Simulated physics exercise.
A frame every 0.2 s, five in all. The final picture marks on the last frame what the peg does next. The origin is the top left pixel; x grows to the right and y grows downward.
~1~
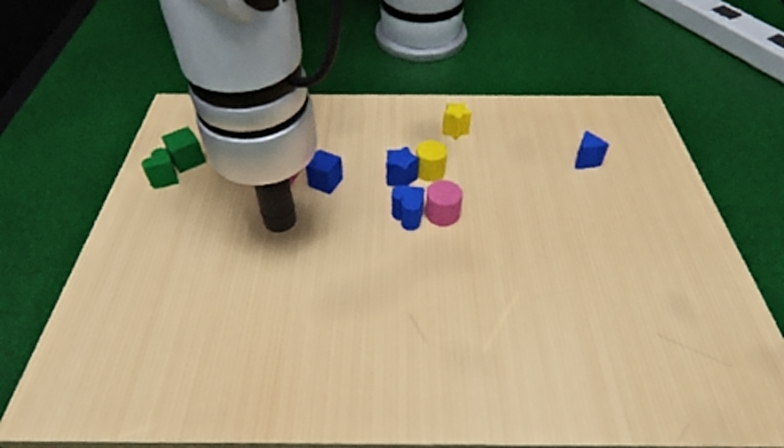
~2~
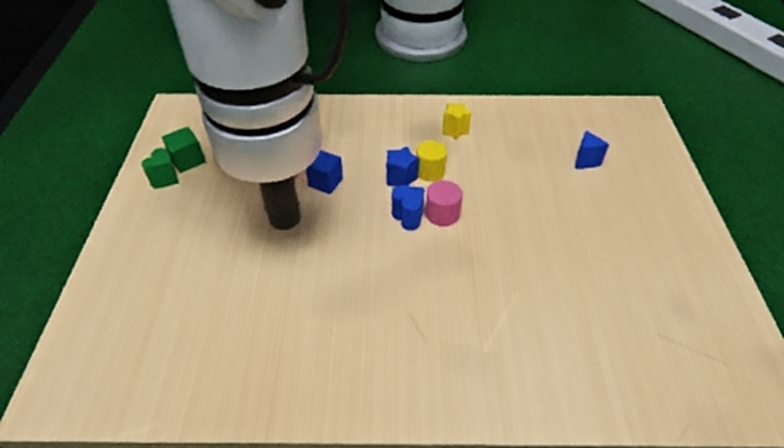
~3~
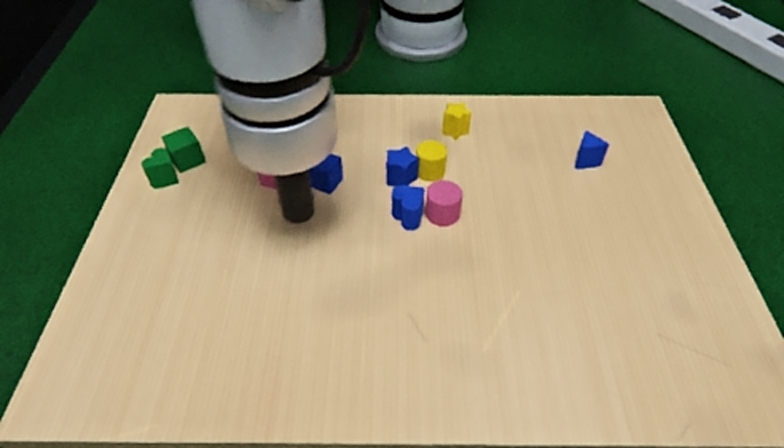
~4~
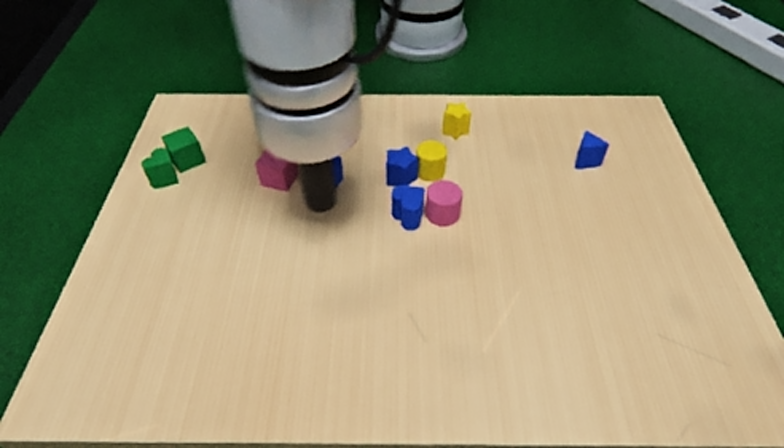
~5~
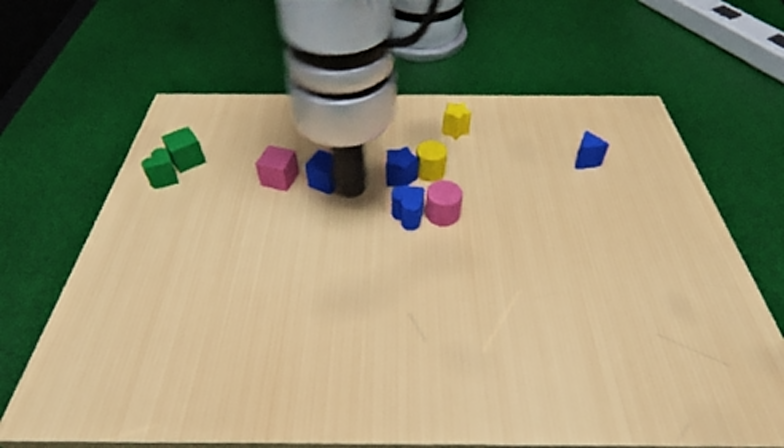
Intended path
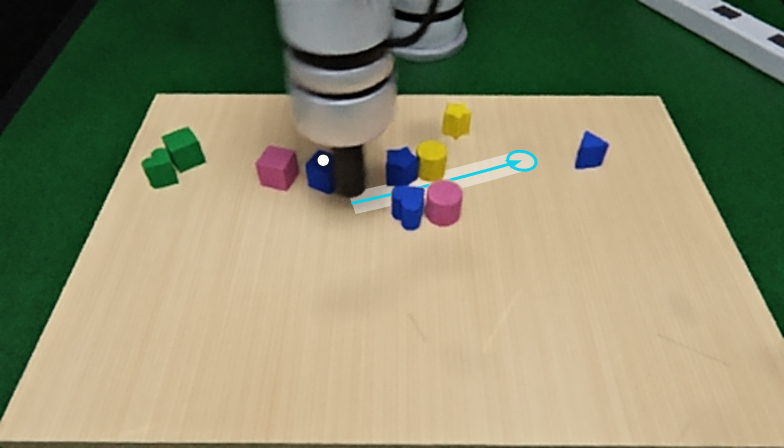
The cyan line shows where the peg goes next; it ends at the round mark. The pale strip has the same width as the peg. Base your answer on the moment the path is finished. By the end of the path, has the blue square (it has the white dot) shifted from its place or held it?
Same place.
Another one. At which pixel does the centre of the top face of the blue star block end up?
Its top centre lands on (416, 147).
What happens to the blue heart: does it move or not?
It is untouched.
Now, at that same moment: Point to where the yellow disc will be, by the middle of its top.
Around pixel (452, 137).
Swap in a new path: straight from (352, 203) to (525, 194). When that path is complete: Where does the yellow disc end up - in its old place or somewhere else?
The block stays on its spot.
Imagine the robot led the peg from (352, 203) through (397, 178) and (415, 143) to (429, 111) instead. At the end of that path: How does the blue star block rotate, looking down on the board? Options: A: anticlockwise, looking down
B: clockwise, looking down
Choice B: Clockwise, looking down.
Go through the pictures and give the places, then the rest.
The first picture shows peg tip (281, 222); block tops, blue square (323, 160); blue star block (401, 157); blue heart (409, 196); yellow disc (432, 150).
The second picture shows peg (285, 219); blocks unchanged.
The third picture shows peg (299, 213); blocks unchanged.
The fourth picture shows peg (321, 202); blocks unchanged.
The fifth picture shows peg (351, 188); blue square (323, 160); blue star block (401, 157); blue heart (409, 196); yellow disc (432, 150).
Path on the board, straight from (352, 203) to (522, 161); the dot is on the blue square.
The first path, step by step. One third of the way, peg (413, 174); blue star block (411, 149), turned 25° anticlockwise; yellow disc (442, 142).
Two thirds of the way, peg (471, 160); blue star block (416, 147), turned 55° anticlockwise; yellow disc (452, 137).
At the end, peg (526, 145); blue square in place; blue star block (416, 147), turned 55° anticlockwise; blue heart in place; yellow disc (452, 137).
